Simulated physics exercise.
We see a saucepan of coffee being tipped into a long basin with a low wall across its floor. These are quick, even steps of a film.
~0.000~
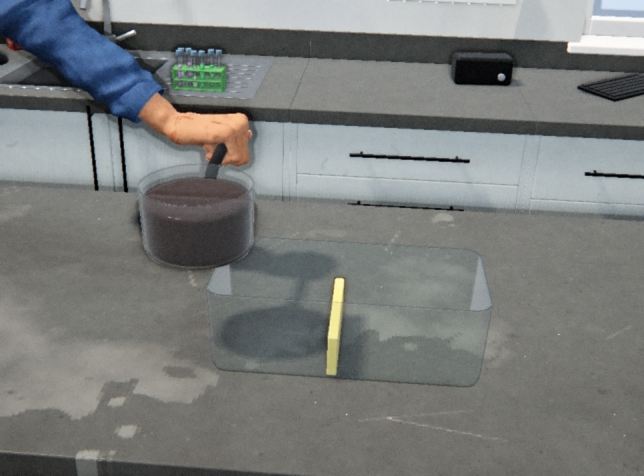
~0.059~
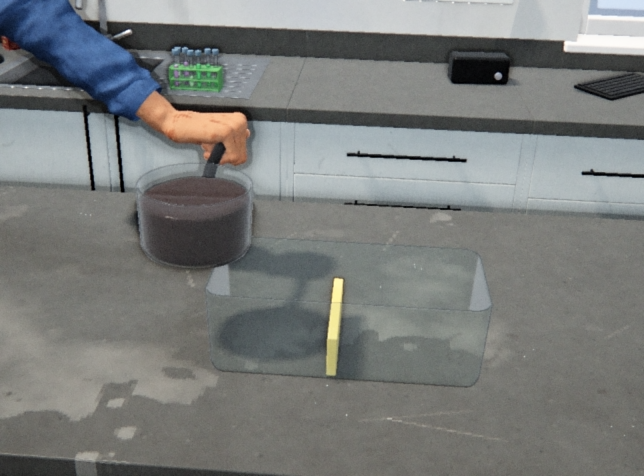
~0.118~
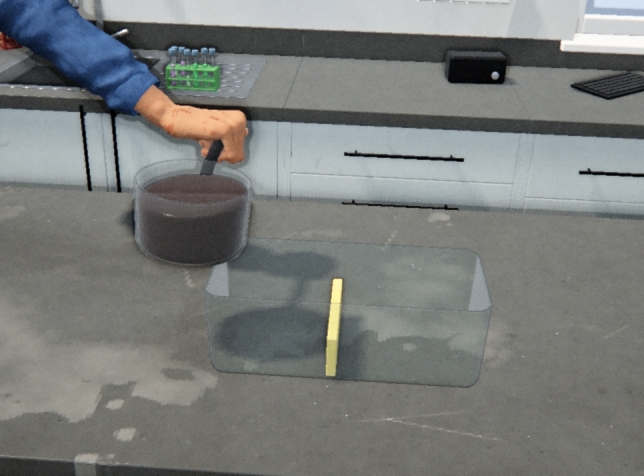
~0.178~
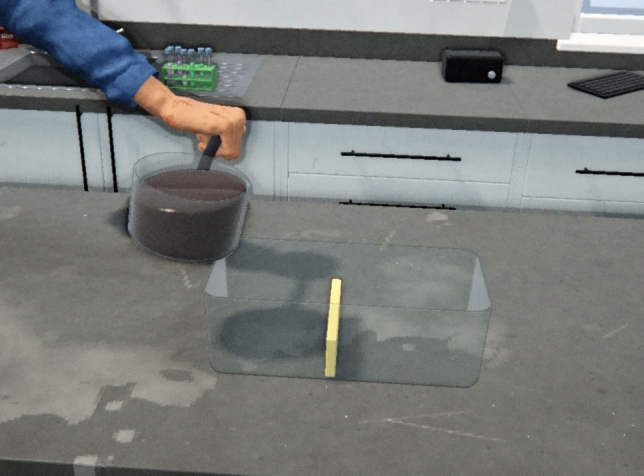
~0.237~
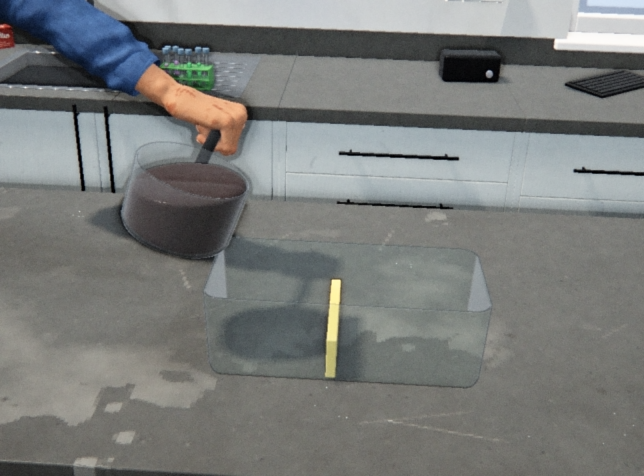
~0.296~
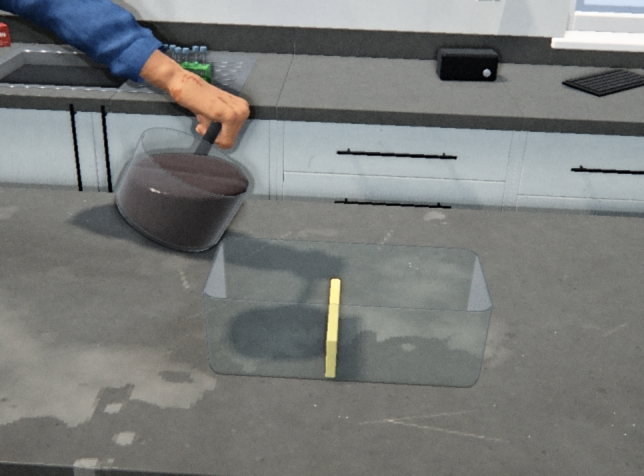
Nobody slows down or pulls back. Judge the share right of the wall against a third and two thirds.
The share right of the wall is from a third to two thirds.
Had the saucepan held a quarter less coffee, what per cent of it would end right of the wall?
About 40 per cent.
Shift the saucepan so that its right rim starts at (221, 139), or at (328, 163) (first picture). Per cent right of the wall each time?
About 30 and 95 per cent.
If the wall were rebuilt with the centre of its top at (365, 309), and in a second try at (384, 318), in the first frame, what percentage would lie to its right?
Near 5 % and 5 %.
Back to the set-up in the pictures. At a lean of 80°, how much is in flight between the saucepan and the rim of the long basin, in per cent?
About 35 per cent.
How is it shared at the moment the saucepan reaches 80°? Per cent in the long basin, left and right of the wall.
Left: 10 %. Right: 0 %.
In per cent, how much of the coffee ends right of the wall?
Near 55 %.
A moment on, the saucepan is tipped on its side and 56 per cent is still to pour, 9 is left of the wall and 0 right of it.
Next, the saucepan is tipped on its side and 13 per cent is still to pour, 20 is left of the wall and 47 right of it.
Then the saucepan is tipped on its side and 3 per cent is still to pour, 36 is left of the wall and 55 right of it.
Later the saucepan is tipped on its side and 1 per cent is still to pour, 41 is left of the wall and 55 right of it.
At rest 43 per cent lies left of the wall, 55 right of it and 2 outside.
